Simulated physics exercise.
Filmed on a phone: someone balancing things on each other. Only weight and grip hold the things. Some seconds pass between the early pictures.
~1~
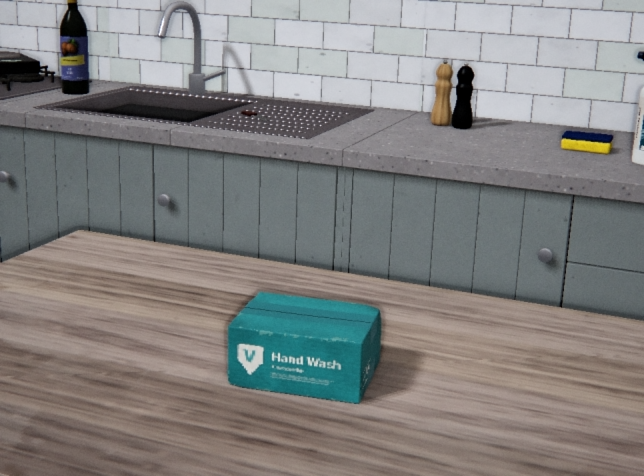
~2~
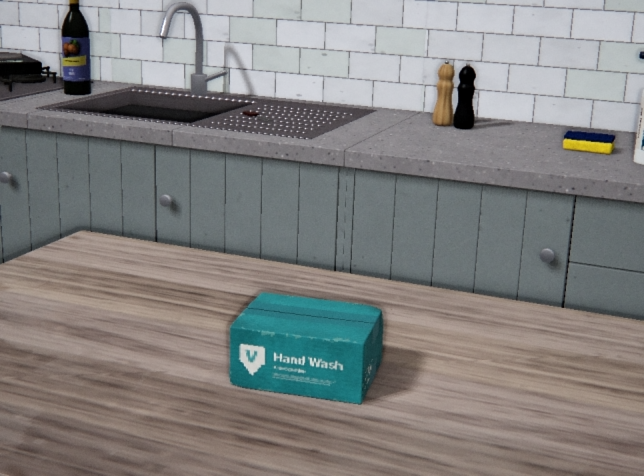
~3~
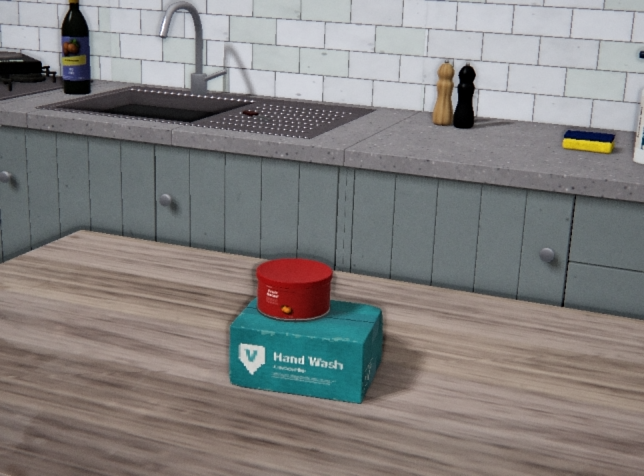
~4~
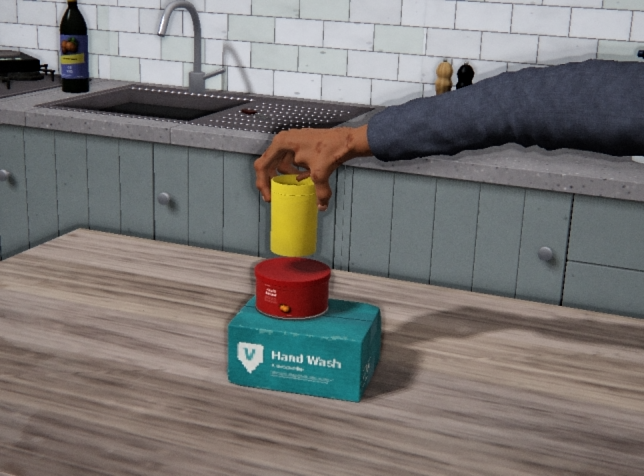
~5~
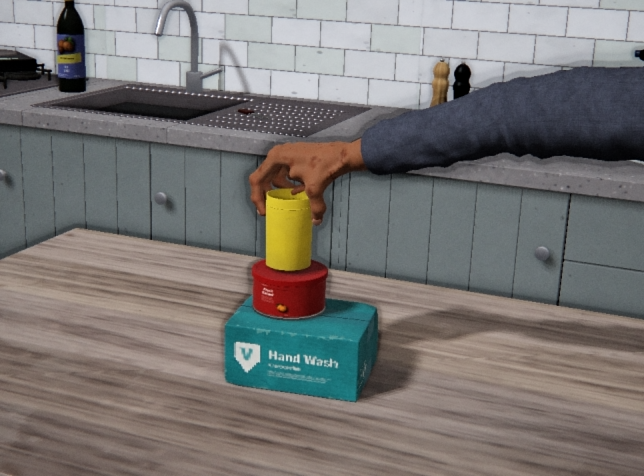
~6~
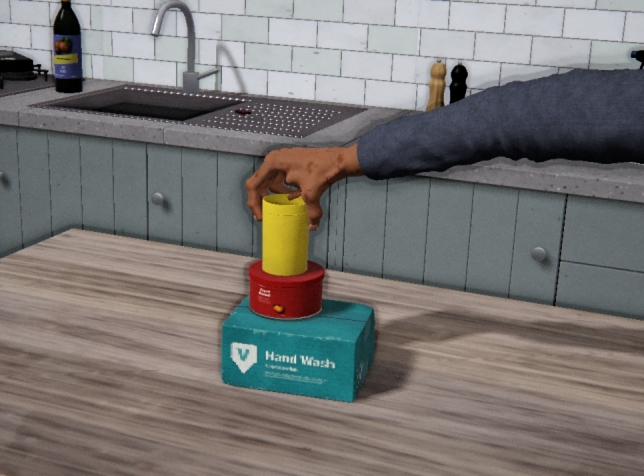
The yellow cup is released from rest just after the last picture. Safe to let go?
As it turns out, it holds.
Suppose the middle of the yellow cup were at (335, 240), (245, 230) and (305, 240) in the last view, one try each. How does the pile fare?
First, it loses its balance; second, it comes apart; third, it holds.
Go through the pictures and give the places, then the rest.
In the first frame, the last thing is not in view yet; turquoise box (307, 345).
In the second frame, the last thing is not in view yet; turquoise box (309, 345).
In the third frame, the last thing is not in view yet; turquoise box (308, 345).
The fourth frame shows on its way; yellow cup (294, 216); turquoise box (307, 344).
The fifth frame shows on its way; yellow cup (289, 229); turquoise box (304, 343).
The sixth frame shows set down, still held; yellow cup (286, 234); turquoise box (300, 344).
Then, 0.30 s after the last picture, nothing has stirred.
Then, 0.70 s after the last picture, yellow cup resting near (286, 235).
At rest, all 3 in place. Seen from the same camera at the end, yellow cup near (286, 235). The pile keeps its balance.
